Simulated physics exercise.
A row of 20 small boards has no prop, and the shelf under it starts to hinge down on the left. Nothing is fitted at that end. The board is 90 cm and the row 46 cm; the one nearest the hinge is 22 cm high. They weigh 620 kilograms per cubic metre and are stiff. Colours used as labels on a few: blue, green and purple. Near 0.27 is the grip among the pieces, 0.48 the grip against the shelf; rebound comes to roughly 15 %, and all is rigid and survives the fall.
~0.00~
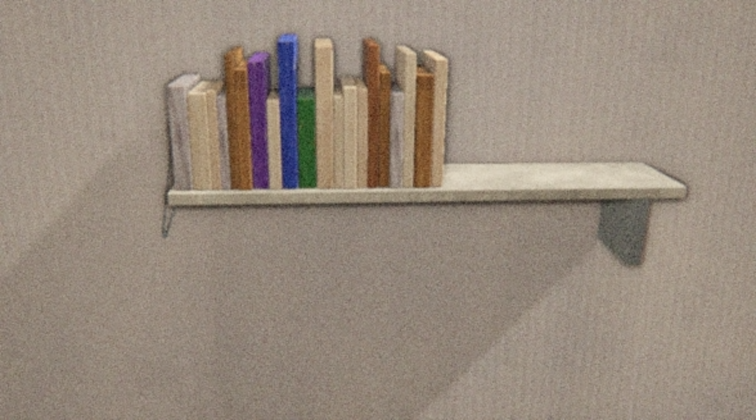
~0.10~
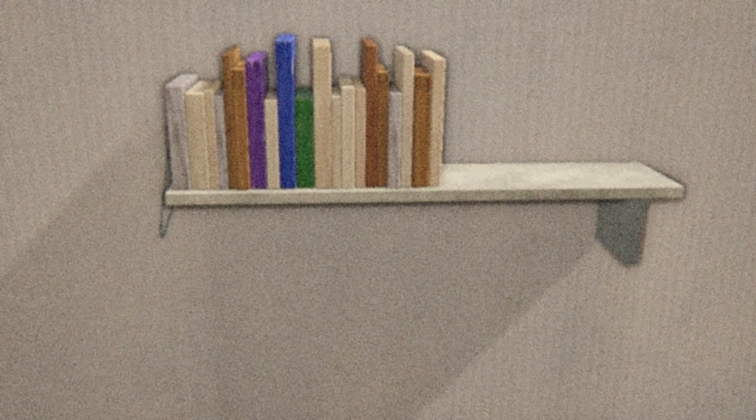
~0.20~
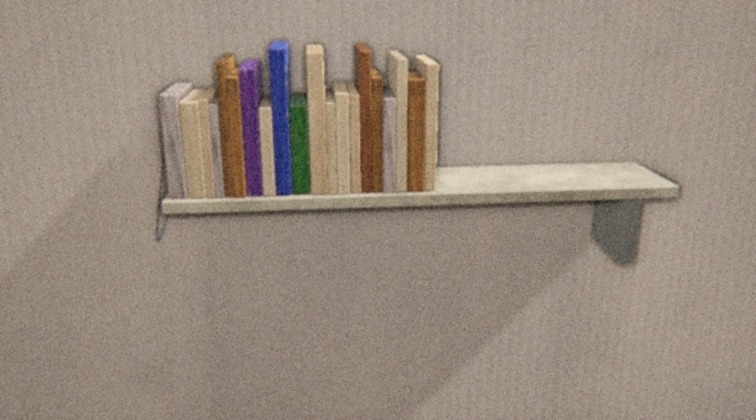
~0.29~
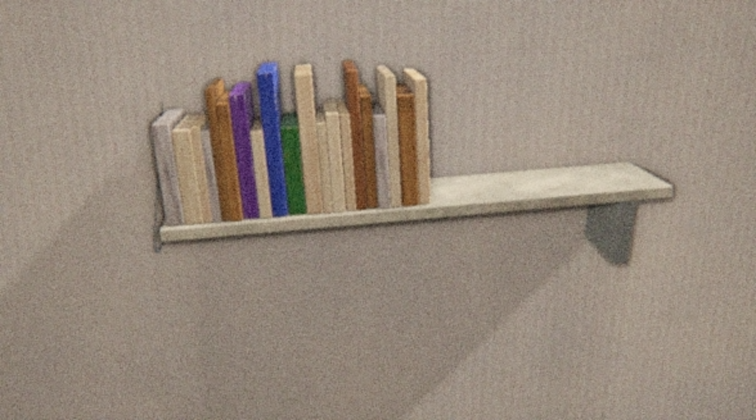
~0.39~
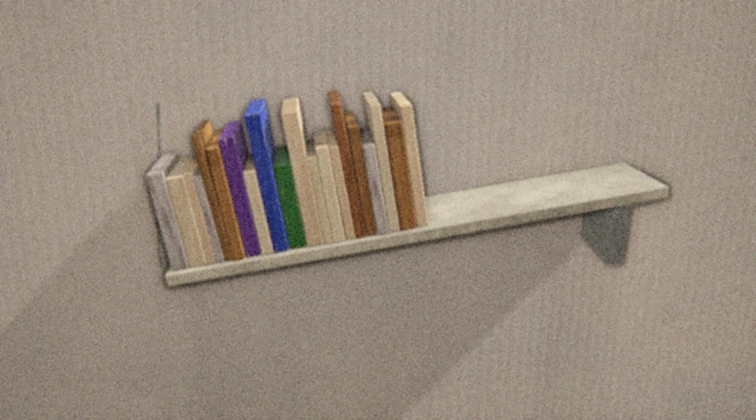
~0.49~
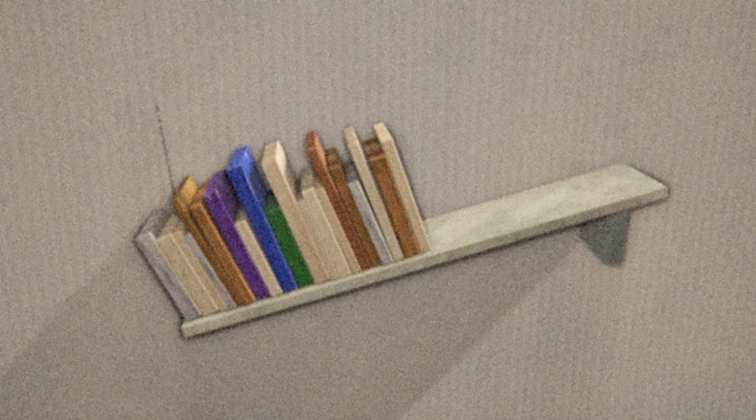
A wall shelf holding a row of upright books, among them purple, blue and green ones, starts level, then its left end begins to sink. The shelf slopes down more and more steeply to the left while its right end stays by the bracket, and the books tilt leftward with it.
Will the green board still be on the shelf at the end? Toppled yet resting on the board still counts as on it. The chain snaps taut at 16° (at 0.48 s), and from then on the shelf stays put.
Yes.
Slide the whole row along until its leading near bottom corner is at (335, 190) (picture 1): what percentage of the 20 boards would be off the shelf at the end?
After that change, 10 per cent.
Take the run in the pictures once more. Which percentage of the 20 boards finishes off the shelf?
45 per cent.
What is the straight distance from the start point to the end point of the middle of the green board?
Distance start to end: Approx. 30 cm.
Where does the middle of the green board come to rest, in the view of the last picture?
About (227, 285) in the last picture.
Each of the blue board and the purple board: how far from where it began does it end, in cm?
For blue it's roughly 100 cm, and for purple it's roughly 100 cm.
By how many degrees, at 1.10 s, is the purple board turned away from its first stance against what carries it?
Near 150 degrees from how it began.
After 0.72 s, none of the 20 boards off the shelf, 20 disturbed; green board 47° from how it stood; purple board 48° from how it stood.
After 1.10 s, 7 of the 20 boards off the shelf; green board on its side; purple board upside down.
In the end (1.7 s), 9 of the 20 boards off the shelf; green board on its side; blue board on its side; purple board on its side. From the last view, middles, green board near (227, 285).
